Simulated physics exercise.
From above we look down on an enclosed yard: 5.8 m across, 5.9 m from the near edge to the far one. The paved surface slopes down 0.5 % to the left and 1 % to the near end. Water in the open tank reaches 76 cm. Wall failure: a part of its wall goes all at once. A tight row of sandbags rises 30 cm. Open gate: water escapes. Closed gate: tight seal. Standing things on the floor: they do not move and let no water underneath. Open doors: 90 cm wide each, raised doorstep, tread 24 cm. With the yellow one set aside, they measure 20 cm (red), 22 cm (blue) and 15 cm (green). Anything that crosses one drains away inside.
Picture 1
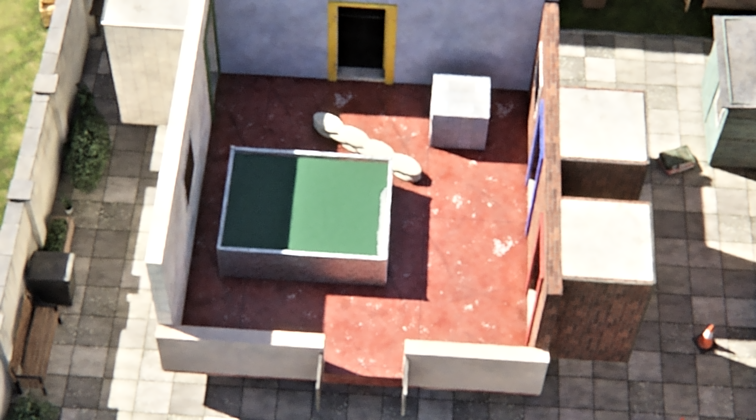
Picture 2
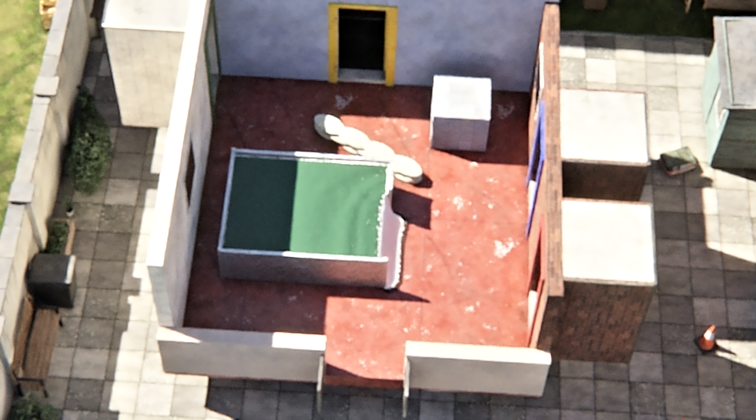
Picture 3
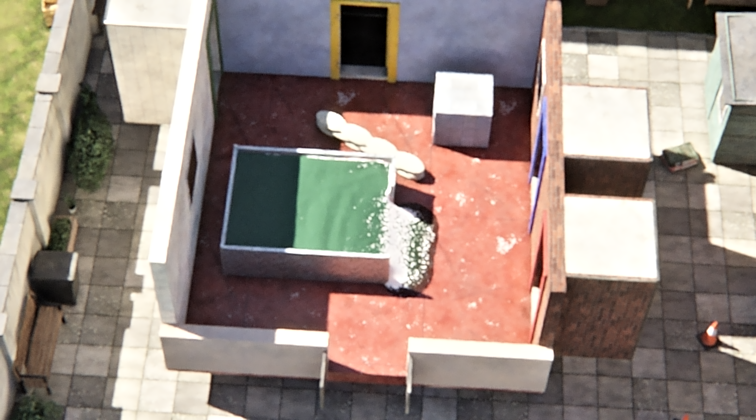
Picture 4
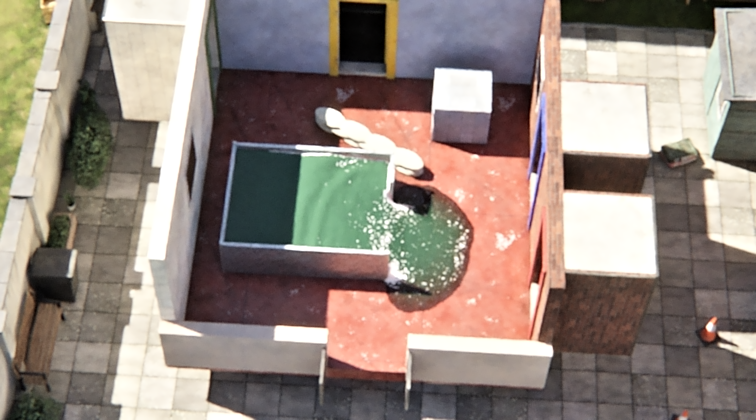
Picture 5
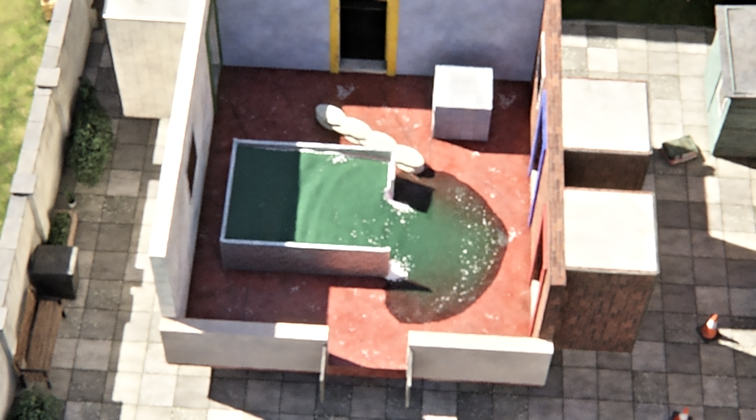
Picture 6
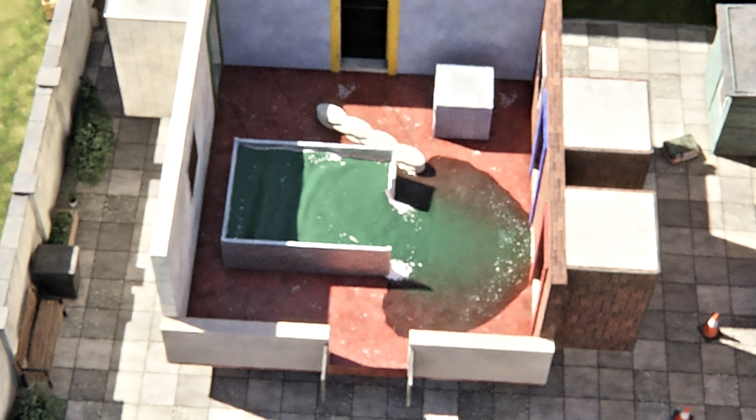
In a walled yard, a tank's right side gives way and green water spreads rightward across the red floor.
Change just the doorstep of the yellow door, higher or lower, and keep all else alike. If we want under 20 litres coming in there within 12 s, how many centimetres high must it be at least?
About 8 centimetres.
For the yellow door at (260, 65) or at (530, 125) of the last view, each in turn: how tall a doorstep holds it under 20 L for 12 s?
You'd want roughly 8.5 cm there first, then roughly 19 cm.
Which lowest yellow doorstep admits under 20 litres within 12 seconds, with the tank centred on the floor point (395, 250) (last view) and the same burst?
About 10.5 centimetres.
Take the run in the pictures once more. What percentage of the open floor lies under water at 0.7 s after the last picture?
Wet: Close to 35 %.
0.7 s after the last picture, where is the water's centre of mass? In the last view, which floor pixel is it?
(364, 232), roughly.
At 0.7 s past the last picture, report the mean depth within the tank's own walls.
Around 53 cm deep on average.
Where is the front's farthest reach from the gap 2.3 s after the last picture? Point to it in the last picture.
Look about (531, 86) in the last picture.
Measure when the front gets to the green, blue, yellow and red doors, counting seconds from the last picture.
Reading them off: Green 4.0 s, then blue 0.1 s, then yellow 2.6 s, then red 0.1 s.
Then, 0.7 s after the last picture water covers 35 % of the floor, deepest (44 cm) near (521, 259); it has not reached the yellow door.
Then, 2.3 s after the last picture water covers 50 % of the floor, deepest (42 cm) near (531, 362); it has not reached the yellow door.
Then, 11.3 s after the last picture water covers 95 % of the floor, deepest (18 cm) near (198, 241); 6 cm at the yellow door, 14 litres in over its 9 cm doorstep.
At the yellow door as built, the water peaked near 12 cm, 7.7 s after the last picture.
With a doorstep of 7 cm, 29 litres would have come in within the 12 s; with 9.5 cm, 12 litres. So under 20 litres takes about 8 cm.
